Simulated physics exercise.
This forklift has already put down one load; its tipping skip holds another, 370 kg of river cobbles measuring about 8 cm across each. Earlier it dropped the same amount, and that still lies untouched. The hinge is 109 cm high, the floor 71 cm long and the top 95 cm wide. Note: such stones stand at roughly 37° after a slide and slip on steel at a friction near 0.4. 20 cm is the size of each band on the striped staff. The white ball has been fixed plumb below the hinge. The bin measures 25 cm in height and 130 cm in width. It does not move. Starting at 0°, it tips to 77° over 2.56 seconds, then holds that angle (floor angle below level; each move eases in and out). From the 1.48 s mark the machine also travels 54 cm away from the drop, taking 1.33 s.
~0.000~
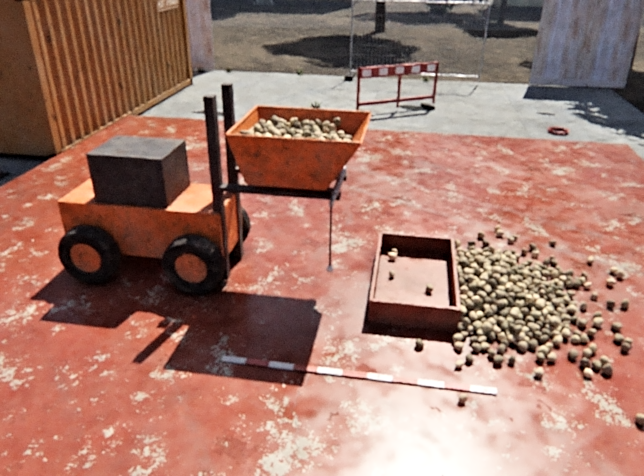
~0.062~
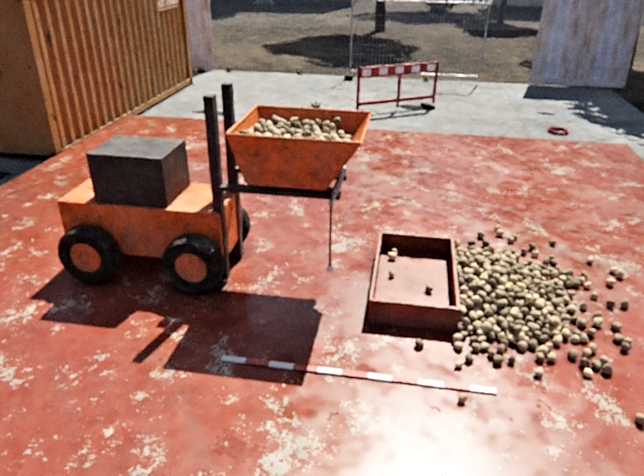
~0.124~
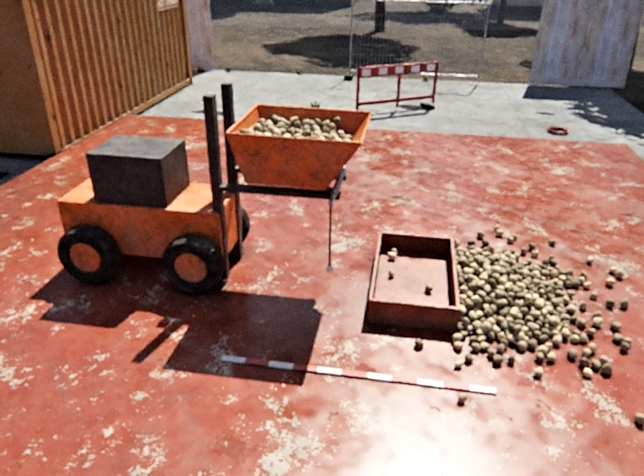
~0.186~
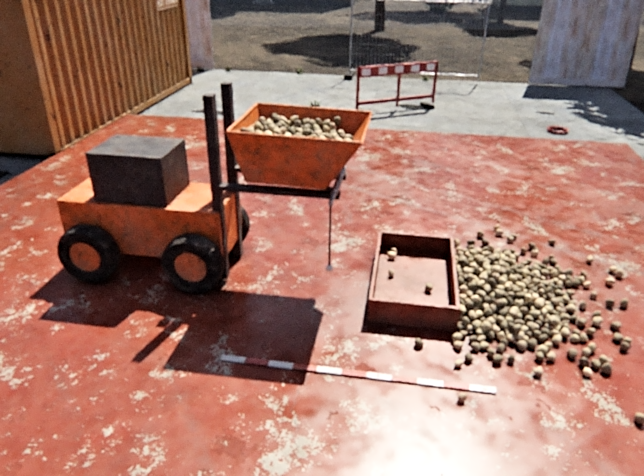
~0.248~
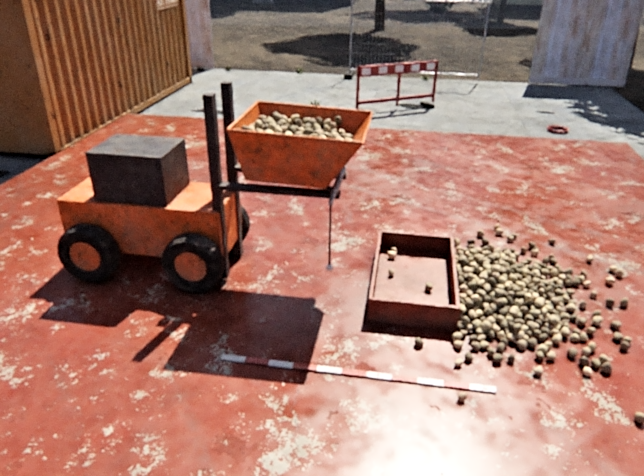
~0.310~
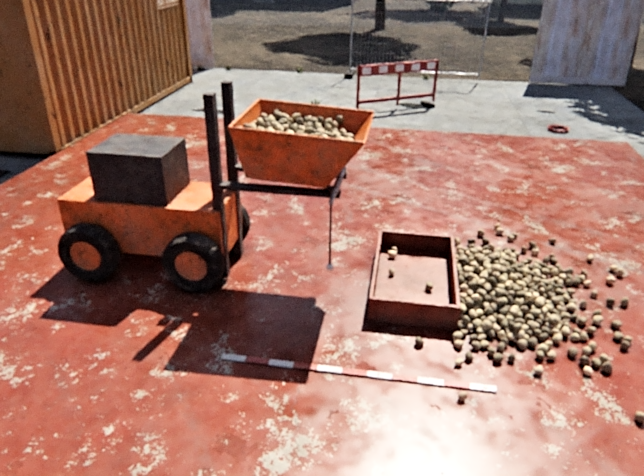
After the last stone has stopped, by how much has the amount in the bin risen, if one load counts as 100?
It has risen by about 60 per cent of a load.
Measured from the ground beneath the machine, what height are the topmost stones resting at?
I'd say close to 32 cm above the ground.
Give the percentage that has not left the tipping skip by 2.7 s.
Close to 35 in a hundred.
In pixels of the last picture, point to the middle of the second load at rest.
Roughly at pixel (389, 275).
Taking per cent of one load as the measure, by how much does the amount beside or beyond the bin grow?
Close to 0 parts in a hundred.
After 1.9 s the floor is at 65°; in per cent of one load, 95 in the tipping skip, 6 in the bin, 99 beside or beyond the bin; the foremost stones are past the picture's edge.
After 2.7 s the floor is at 77°; in per cent of one load, 37 in the tipping skip, 17 short of the bin, 45 in the bin, 100 beside or beyond the bin; the foremost stones are past the picture's edge.
After 3.3 s the floor is at 77°; in per cent of one load, 18 in the tipping skip, 30 short of the bin, 52 in the bin, 100 beside or beyond the bin; the foremost stones are past the picture's edge.
After 5.7 s the floor is at 77°; in per cent of one load, 0 in the tipping skip, 38 short of the bin, 61 in the bin, 100 beside or beyond the bin; the foremost stones are past the picture's edge. Net gain in the bin, 60.
